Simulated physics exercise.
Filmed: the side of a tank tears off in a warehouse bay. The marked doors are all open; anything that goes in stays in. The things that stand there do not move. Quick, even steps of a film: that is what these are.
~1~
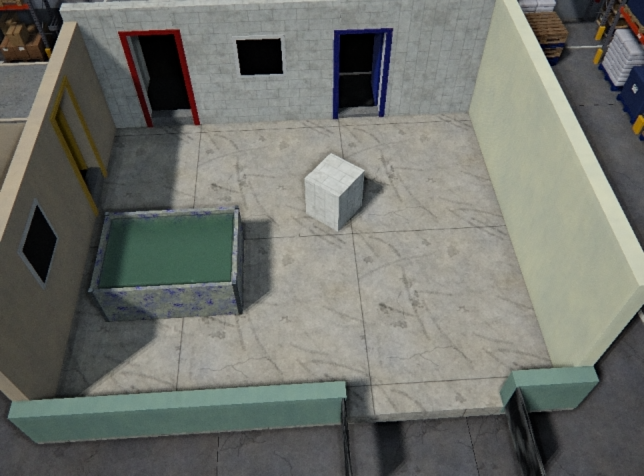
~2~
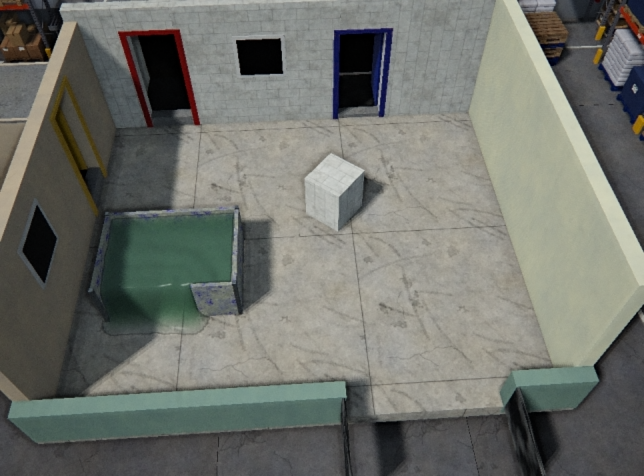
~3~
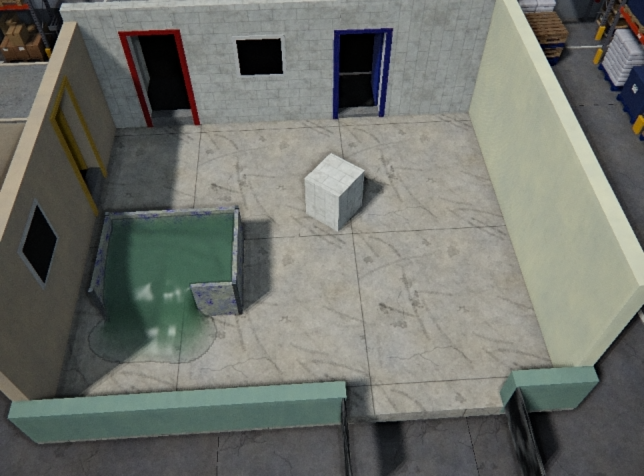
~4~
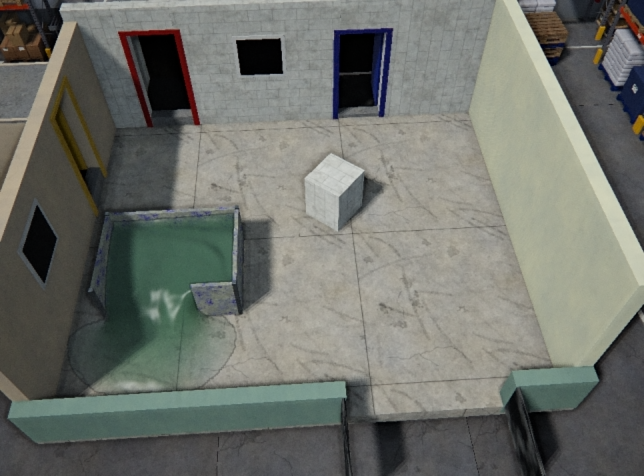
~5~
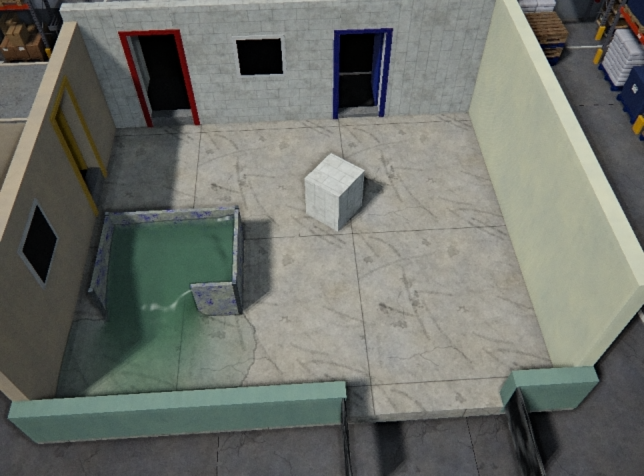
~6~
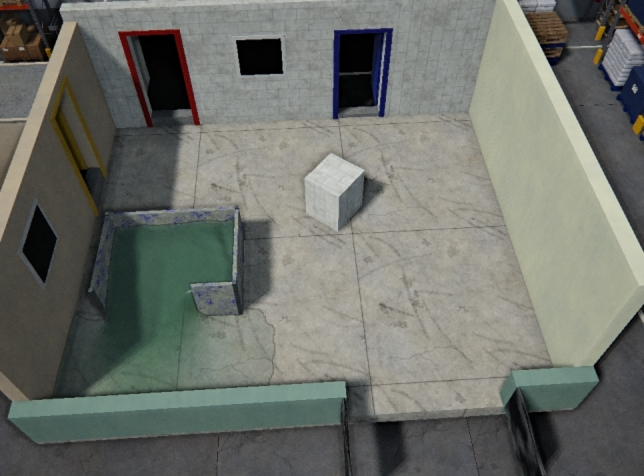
Green water stands in an open, blue-mottled tank at the left of a pale-floored, roofless warehouse bay, seen from high above by a still camera. A white block sits near the middle, with red and blue doorways in the back wall, a yellow one at left, and a low teal wall in front. The tank's near side opens, and water pours out, spreading forward and rightward across the floor.
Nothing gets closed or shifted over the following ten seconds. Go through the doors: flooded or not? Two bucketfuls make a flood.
In order: The red door will allow in no excess; the blue door will allow in no excess; the yellow door will allow in no excess.
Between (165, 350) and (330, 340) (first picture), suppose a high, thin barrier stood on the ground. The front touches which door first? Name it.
My answer is the yellow one.
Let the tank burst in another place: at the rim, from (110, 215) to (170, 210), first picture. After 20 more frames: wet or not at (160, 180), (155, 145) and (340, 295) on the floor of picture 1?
Taking each in turn, they come out watered, watered, kept dry.
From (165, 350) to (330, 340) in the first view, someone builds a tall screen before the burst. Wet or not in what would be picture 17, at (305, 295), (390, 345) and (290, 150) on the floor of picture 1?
Submerged; submerged; untouched.
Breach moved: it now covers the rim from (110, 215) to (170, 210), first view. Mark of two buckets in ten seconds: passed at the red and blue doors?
The red door tops the mark and the blue door stays below the mark.
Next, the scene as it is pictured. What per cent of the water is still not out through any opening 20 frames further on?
Estimate: Close to 98 %.
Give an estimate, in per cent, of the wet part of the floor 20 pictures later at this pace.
Roughly 55 per cent.
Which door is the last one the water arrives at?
It's the blue-painted one.
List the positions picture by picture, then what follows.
The open tank at (169, 250) is whole and still, in the first picture.
The front is at (203, 323), out from the gap at (152, 308), in the second picture.
The front is at (205, 345), out from the gap at (152, 308), in the third picture.
Water pours out at (153, 310) and has run to (178, 392), in the fourth picture.
The front is at a hidden place, out from the gap at (153, 309), in the fifth picture.
The front is at a hidden place, out from the gap at (153, 309), in the sixth picture.
A moment on, water covers 10 % of the floor; the red door not reached, the blue door not reached, the yellow door not reached.
Next, water covers 25 % of the floor; the red door not reached, the blue door not reached, the yellow door not reached.
Then, water covers 55 % of the floor; the red door wet at the sill, nothing in, the blue door not reached, the yellow door wet at the sill, nothing in.
Later, water covers 80 % of the floor; the red door wet at the sill, nothing in, the blue door wet at the sill, nothing in, the yellow door wet at the sill, nothing in.
In the end, water covers 95 % of the floor; the red door wet at the sill, nothing in, the blue door wet at the sill, nothing in, the yellow door wet at the sill, nothing in.
